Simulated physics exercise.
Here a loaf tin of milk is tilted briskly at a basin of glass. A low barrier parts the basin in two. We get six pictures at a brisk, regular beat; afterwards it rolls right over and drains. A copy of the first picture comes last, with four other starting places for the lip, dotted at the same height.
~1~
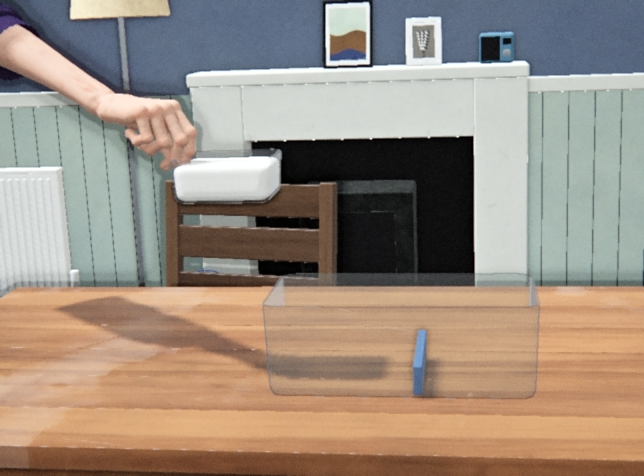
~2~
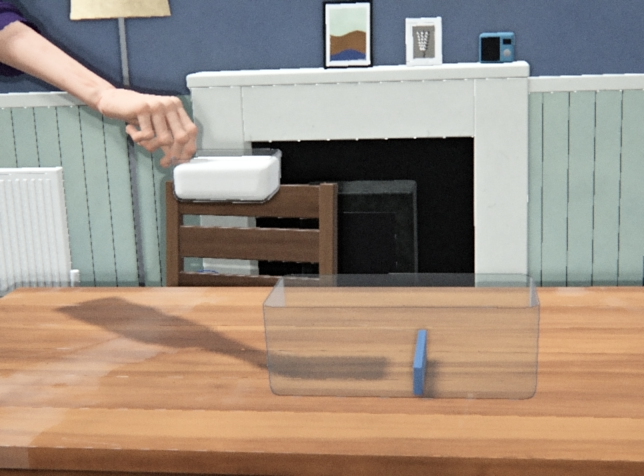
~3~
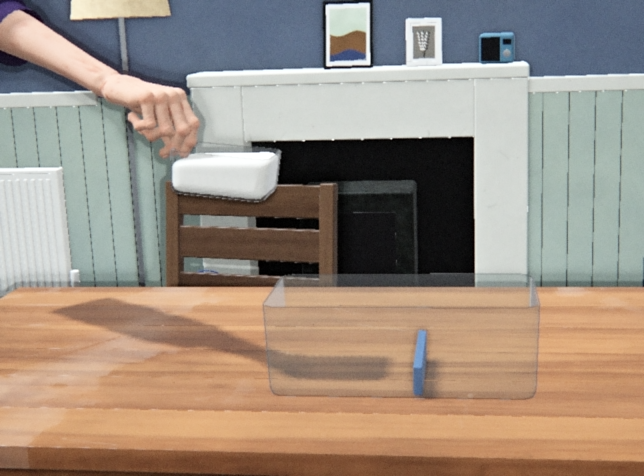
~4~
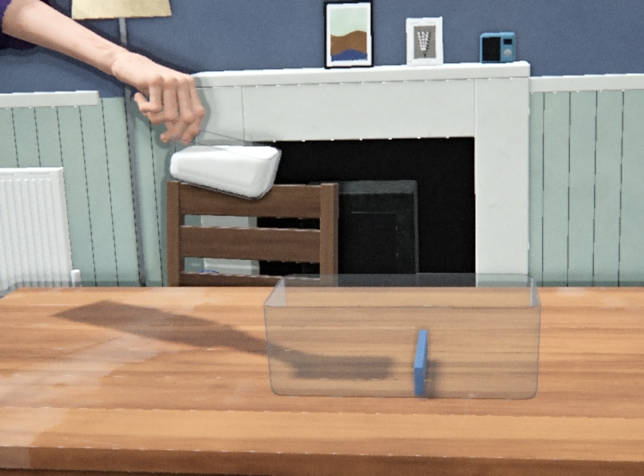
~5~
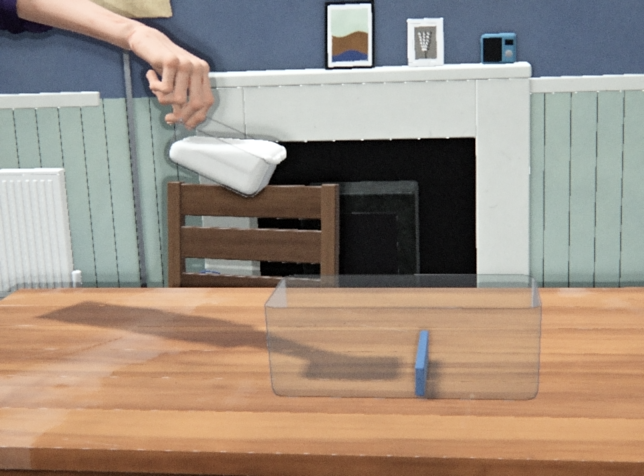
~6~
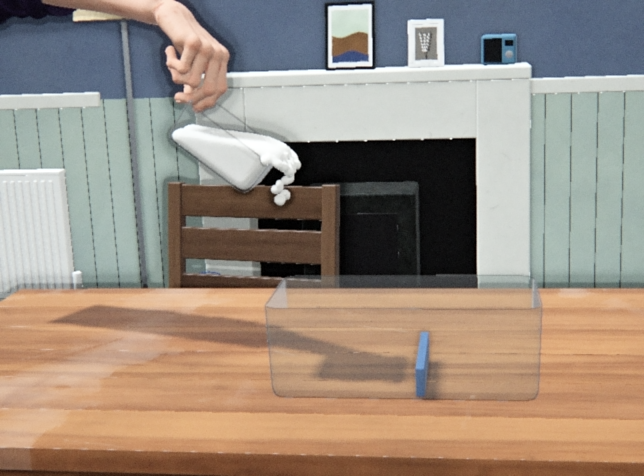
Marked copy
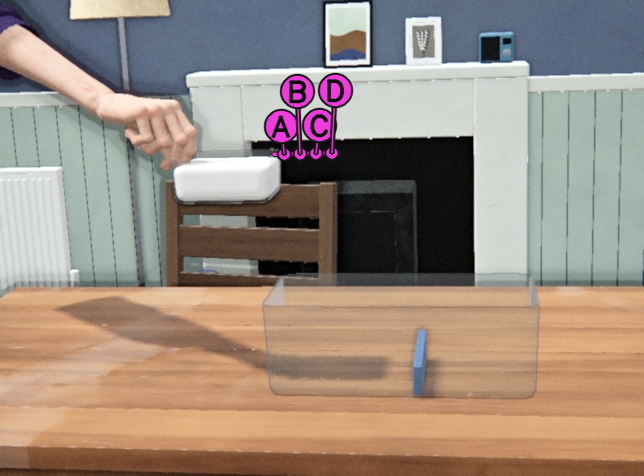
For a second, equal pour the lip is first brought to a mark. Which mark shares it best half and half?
C beats the others.
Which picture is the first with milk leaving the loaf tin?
In picture 5.
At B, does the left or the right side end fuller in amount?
The left one.
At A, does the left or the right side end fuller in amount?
The left one.
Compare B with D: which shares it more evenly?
That would be D.
On the marked copy, A at (284, 154); B at (300, 153); C at (315, 153); D at (331, 153).
If A is chosen, about 90 % ends left of the wall and 8 % right of it.
If B is chosen, about 81 % ends left of the wall and 17 % right of it.
If C is chosen, about 47 % ends left of the wall and 50 % right of it; 3 % is lost outside.
If D is chosen, about 31 % ends left of the wall and 68 % right of it.
